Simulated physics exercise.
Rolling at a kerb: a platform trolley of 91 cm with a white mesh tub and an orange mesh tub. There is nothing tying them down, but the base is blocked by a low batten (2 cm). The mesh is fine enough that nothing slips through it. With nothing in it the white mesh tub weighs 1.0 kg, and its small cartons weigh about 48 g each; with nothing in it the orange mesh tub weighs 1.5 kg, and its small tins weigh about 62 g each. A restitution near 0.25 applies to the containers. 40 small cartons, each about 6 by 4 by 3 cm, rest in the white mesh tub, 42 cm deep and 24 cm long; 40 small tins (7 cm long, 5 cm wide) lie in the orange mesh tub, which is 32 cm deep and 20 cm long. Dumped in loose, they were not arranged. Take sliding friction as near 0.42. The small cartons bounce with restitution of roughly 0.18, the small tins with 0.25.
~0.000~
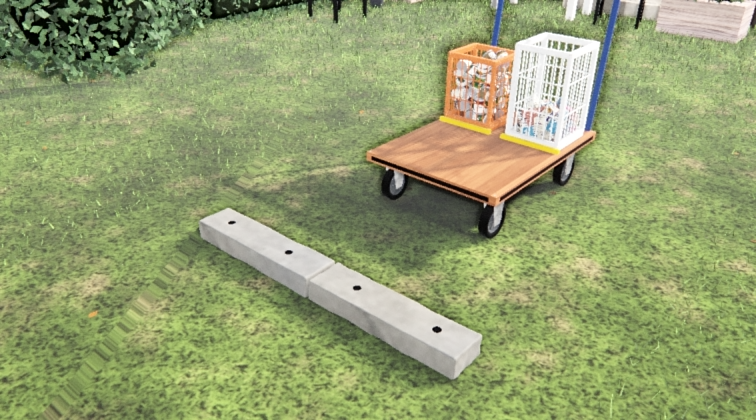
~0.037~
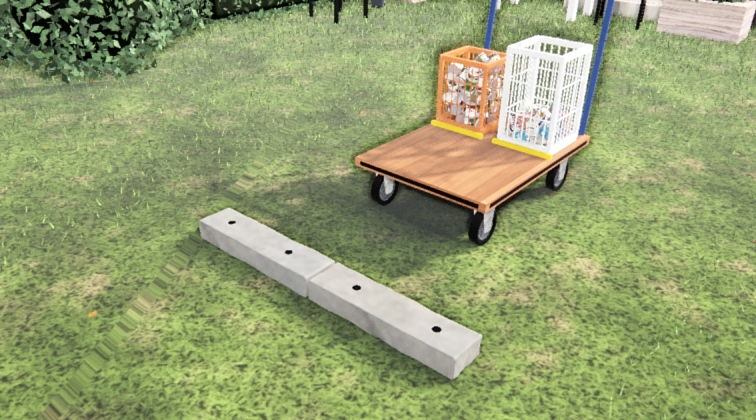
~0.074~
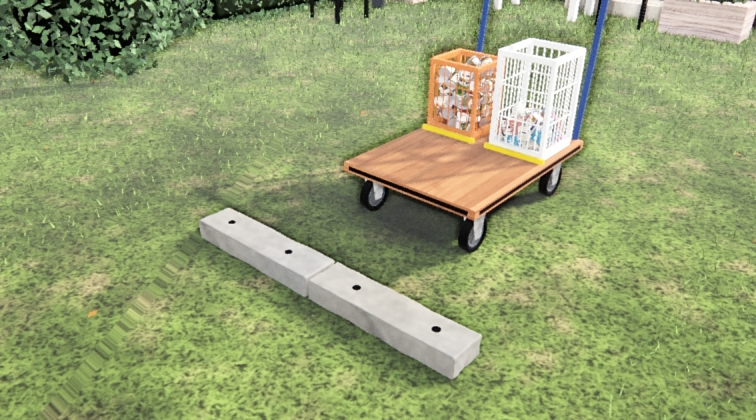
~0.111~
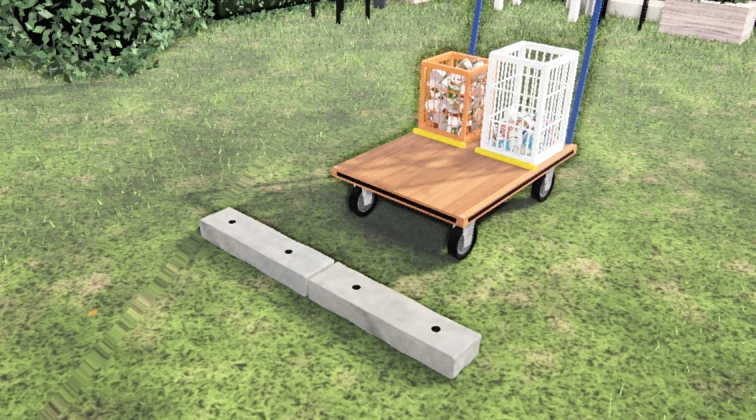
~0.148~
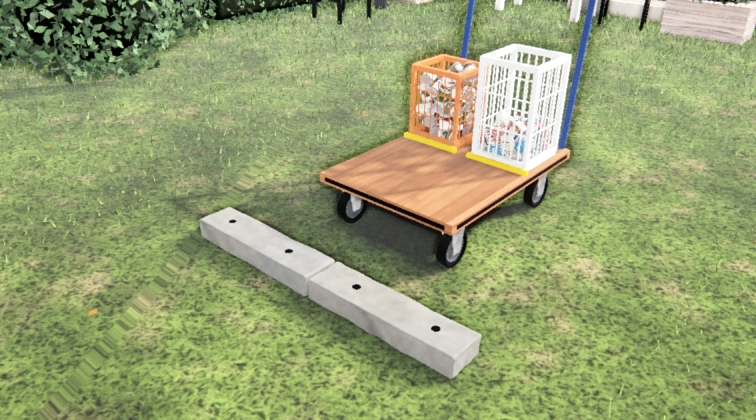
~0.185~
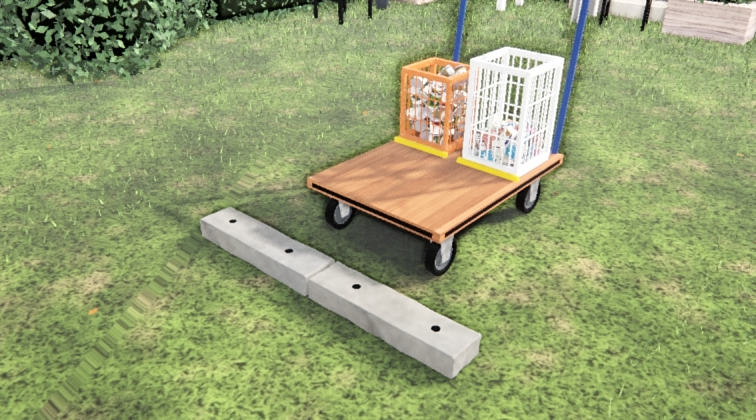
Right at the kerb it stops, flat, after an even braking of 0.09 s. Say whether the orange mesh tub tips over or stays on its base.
It won't stay up.
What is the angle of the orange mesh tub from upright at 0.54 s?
I'd put the lean near 55°.
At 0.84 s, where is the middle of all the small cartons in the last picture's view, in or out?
Near (482, 156).
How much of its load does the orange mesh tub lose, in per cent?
I'd say close to 25 per cent, give or take.
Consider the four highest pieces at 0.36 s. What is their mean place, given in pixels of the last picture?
Mean place: About (412, 86) in the last picture.
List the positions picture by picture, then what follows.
In the first picture (places track the rim corner closest to us here; the camera moves round a little), orange mesh tub (496, 61); white mesh tub (572, 53); 57 cm to go; all still inside.
The second picture shows orange mesh tub (487, 64); white mesh tub (564, 57); 50 cm to go.
The third picture shows orange mesh tub (479, 68); white mesh tub (556, 60); 42 cm to go.
The fourth picture shows orange mesh tub (470, 71); white mesh tub (548, 64); 35 cm to go.
The fifth picture shows orange mesh tub (460, 75); white mesh tub (539, 67); 28 cm to go.
The sixth picture shows orange mesh tub (451, 78); white mesh tub (530, 71); 21 cm to go; all still inside.
After 0.24 s, it starts to lose speed.
After 0.36 s, the white mesh tub leans 8° with 0 of 40 out and the orange mesh tub leans 17° with 0 of 40 out.
After 0.54 s, the white mesh tub leans 6° with 0 of 40 out and the orange mesh tub leans 53° with 0 of 40 out.
After 0.84 s, the white mesh tub is upright with 0 of 40 out and the orange mesh tub is down with 7 of 40 out.
Final count (at 1.15 s), the white mesh tub is upright with 0 of 40 out and the orange mesh tub is down with 10 of 40 out. Greatest lean of the orange mesh tub, 95°.
